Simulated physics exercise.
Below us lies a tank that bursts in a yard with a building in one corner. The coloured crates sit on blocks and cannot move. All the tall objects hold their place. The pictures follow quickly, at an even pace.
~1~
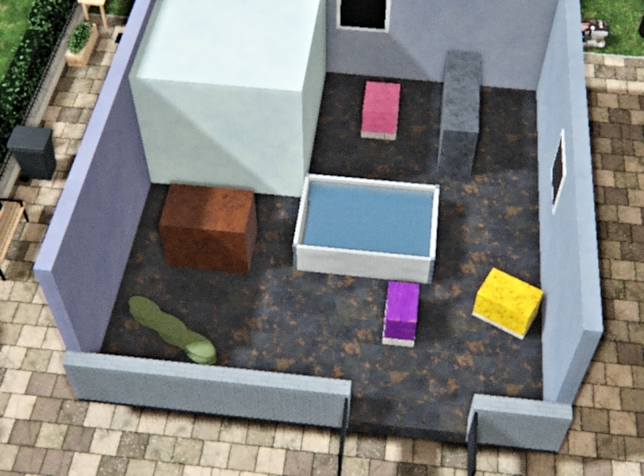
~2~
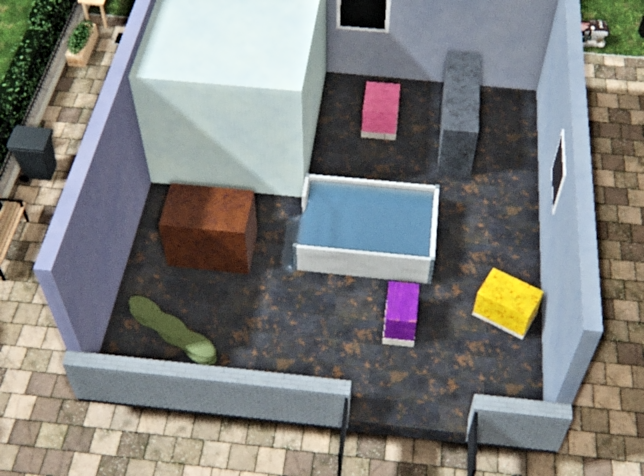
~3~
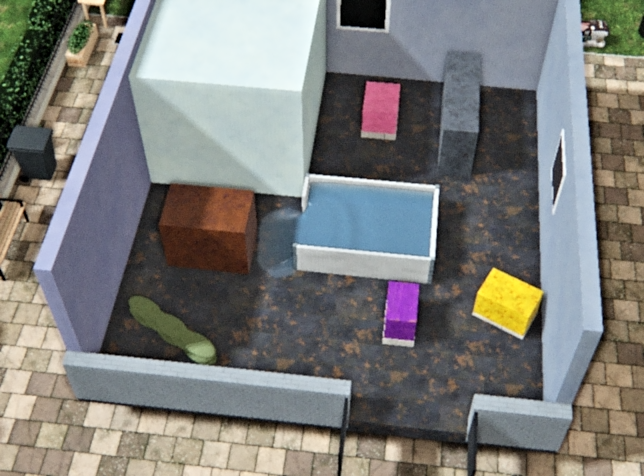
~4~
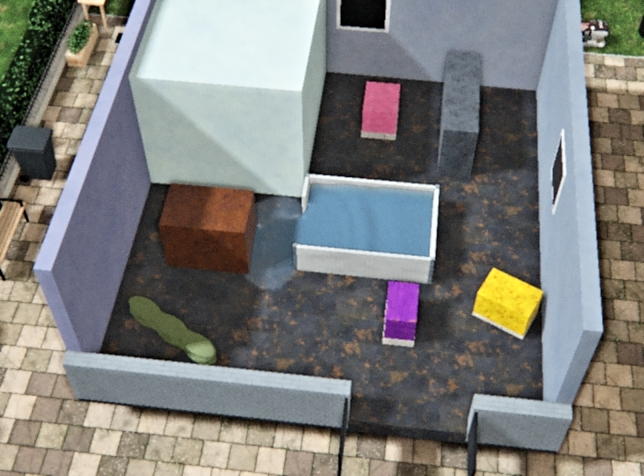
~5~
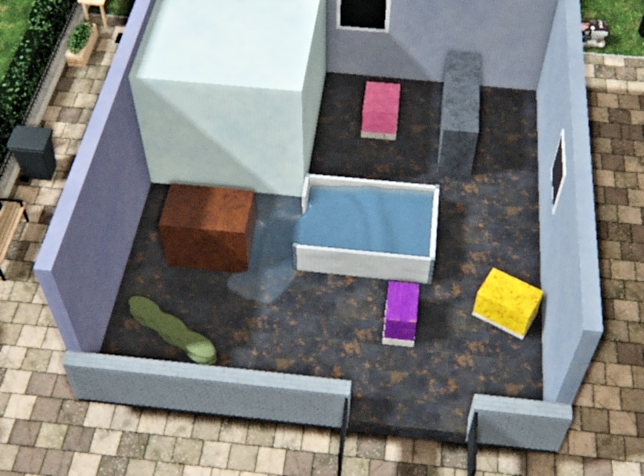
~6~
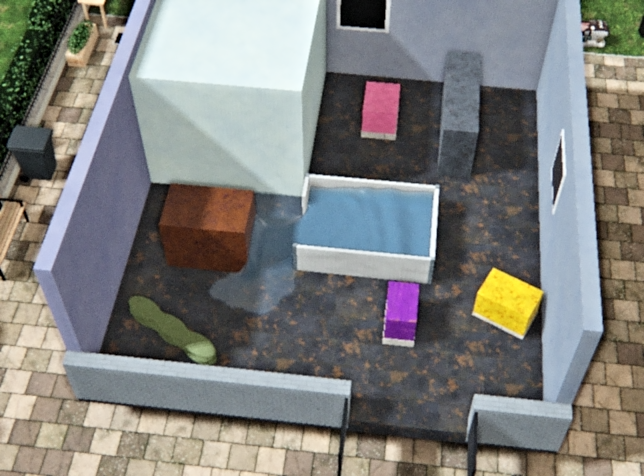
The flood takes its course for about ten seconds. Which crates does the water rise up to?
In the end: The yellow crate is soaked; the purple crate keeps dry; the pink crate keeps dry.
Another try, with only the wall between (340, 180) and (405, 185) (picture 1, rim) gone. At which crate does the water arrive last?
I say the purple one.
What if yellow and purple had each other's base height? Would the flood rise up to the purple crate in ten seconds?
The purple one is soaked.
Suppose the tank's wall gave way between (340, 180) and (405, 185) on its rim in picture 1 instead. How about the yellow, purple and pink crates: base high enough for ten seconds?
One by one: Yellow crate gets wet, purple crate remains dry, pink crate gets wet.
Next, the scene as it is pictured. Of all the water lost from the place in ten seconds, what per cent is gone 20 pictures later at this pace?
Some 5 per cent.
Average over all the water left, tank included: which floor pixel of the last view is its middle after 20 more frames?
Near (290, 266).
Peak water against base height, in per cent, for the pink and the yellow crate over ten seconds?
About 10 and 200 per cent.
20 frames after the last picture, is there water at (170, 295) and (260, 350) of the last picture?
In turn: Under water, flooded.
A moment on, water covers 15 % of the floor; the yellow crate not reached, the purple crate not reached, the pink crate not reached.
Next, water covers 25 % of the floor; the yellow crate not reached, the purple crate not reached, the pink crate not reached.
Then, water covers 40 % of the floor; the yellow crate not reached, the purple crate water round its plinth, the pink crate not reached.
Later, water covers 50 % of the floor; the yellow crate water round its plinth, the purple crate water round its plinth, the pink crate water round its plinth.
In the end, water covers 55 % of the floor; the yellow crate was topped, the purple crate stayed above the water, the pink crate stayed above the water.
